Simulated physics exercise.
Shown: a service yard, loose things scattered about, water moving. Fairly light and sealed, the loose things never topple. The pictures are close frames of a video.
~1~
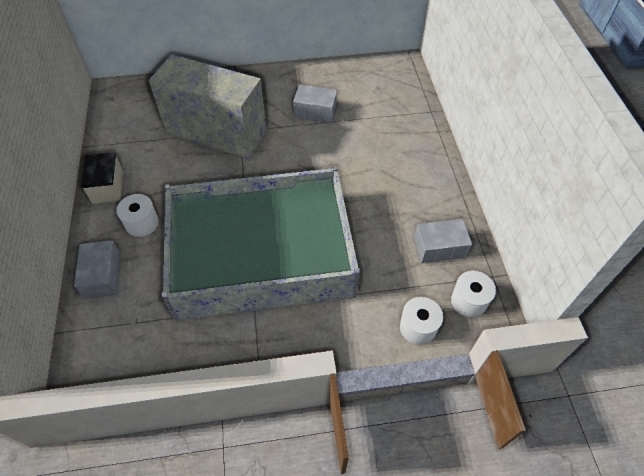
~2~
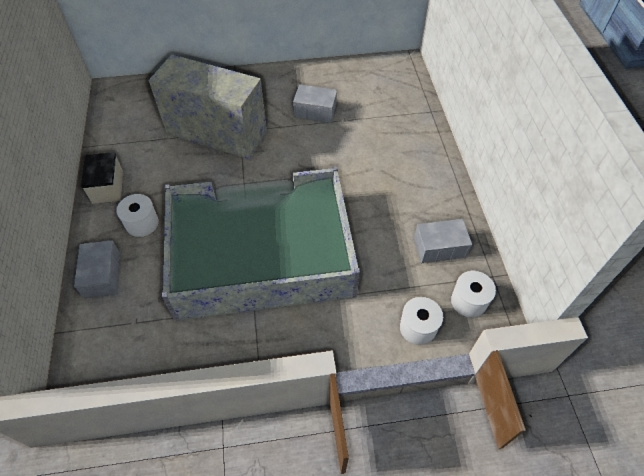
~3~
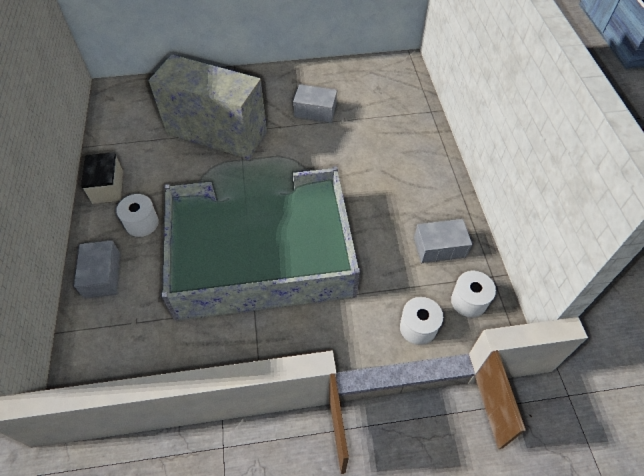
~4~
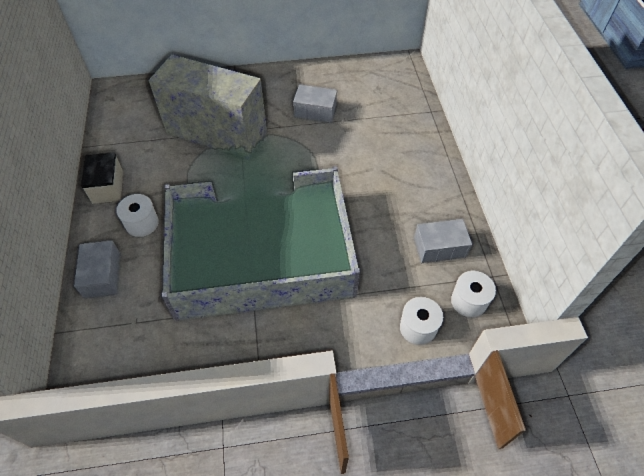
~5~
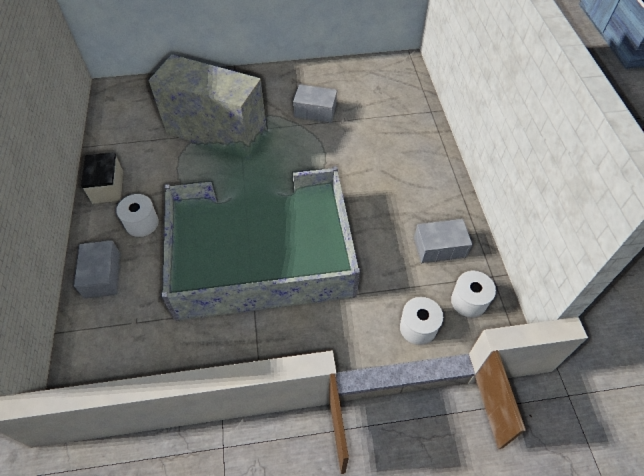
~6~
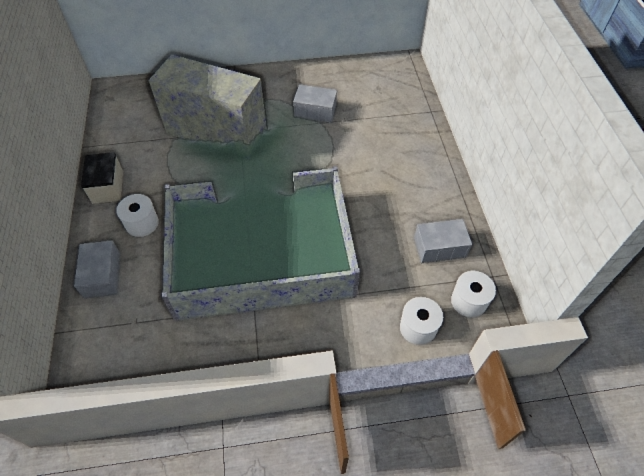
Green water pours through a gap in the tank's back wall and spreads across the floor.
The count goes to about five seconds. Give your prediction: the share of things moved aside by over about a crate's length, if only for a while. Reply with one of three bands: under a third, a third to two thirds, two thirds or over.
Under a third.
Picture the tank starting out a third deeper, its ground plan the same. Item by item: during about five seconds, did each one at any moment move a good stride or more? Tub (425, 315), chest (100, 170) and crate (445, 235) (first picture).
Respectively, never gets that far, gets that far, never gets that far.
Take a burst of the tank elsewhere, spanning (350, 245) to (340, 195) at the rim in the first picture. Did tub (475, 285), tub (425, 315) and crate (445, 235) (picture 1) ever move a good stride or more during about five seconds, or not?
Object by object: Displaced that much, displaced that much, displaced that much.
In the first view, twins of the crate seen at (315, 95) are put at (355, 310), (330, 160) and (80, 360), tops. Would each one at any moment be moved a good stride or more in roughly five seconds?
Outcome per entry: Stays where it is / stays where it is / stays where it is.
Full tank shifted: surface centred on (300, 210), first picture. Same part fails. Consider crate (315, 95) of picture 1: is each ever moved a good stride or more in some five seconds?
For that one: Swept aside.
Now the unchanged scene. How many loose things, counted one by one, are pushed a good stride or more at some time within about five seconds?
The total is 2.
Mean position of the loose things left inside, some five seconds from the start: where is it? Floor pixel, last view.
(304, 244).
A moment on, 0 of 7 are well off their spots; 0 afloat.
Next, 1 of 7 are well off their spots; 0 afloat.
Later, 2 of 7 are well off their spots; 2 afloat.
In the end, 2 of 7 are well off their spots, and 2 have been at some point; 3 afloat.
